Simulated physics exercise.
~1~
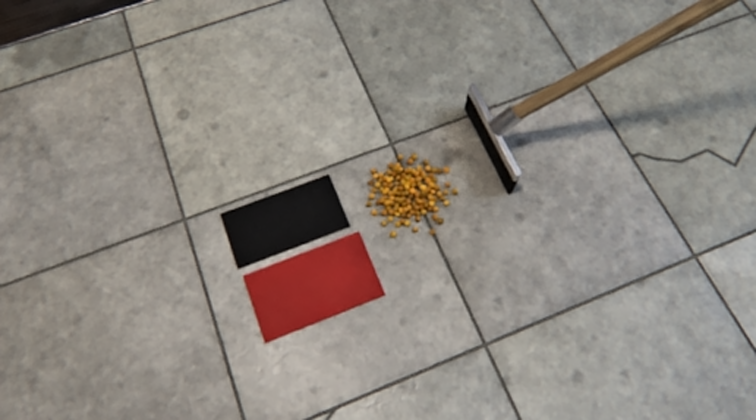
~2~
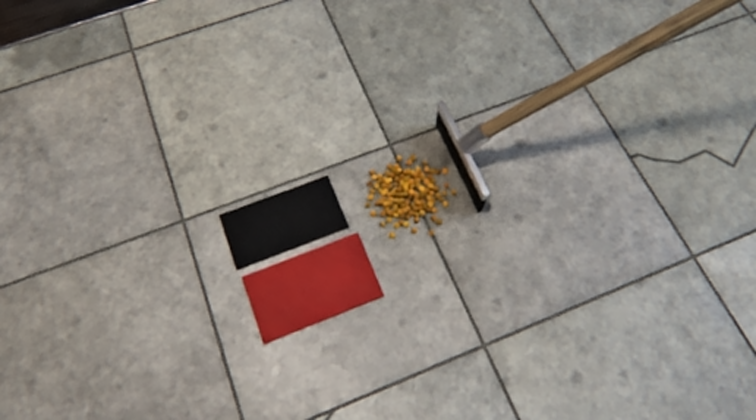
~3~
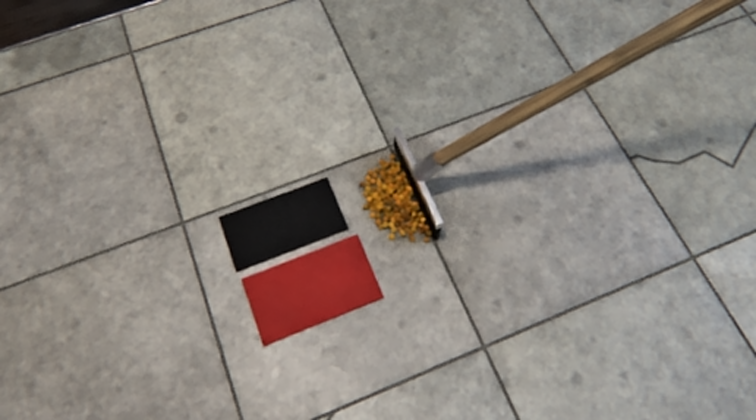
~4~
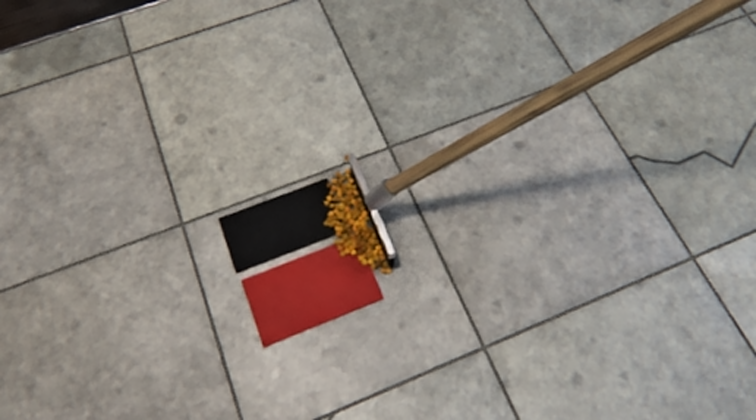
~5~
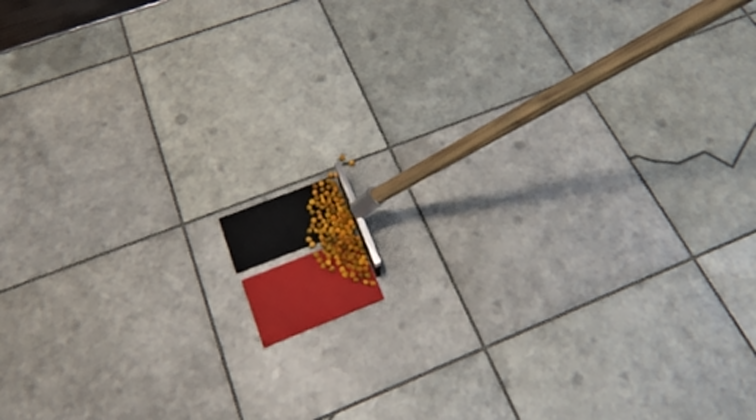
To begin with, a squeegee on a long wooden handle stands to the right of a loose heap of golden kernels on a grey tiled floor, with a black mat and a red mat lying to the left. The squeegee slides left and slightly down until it meets the heap. It presses the kernels into a tighter band and pushes them onto the near edges of both mats. Finally, the kernels lie just left of the blade, mostly spread across the right-hand parts of the black and red mats, with a few stray ones off them near the blade's upper end.
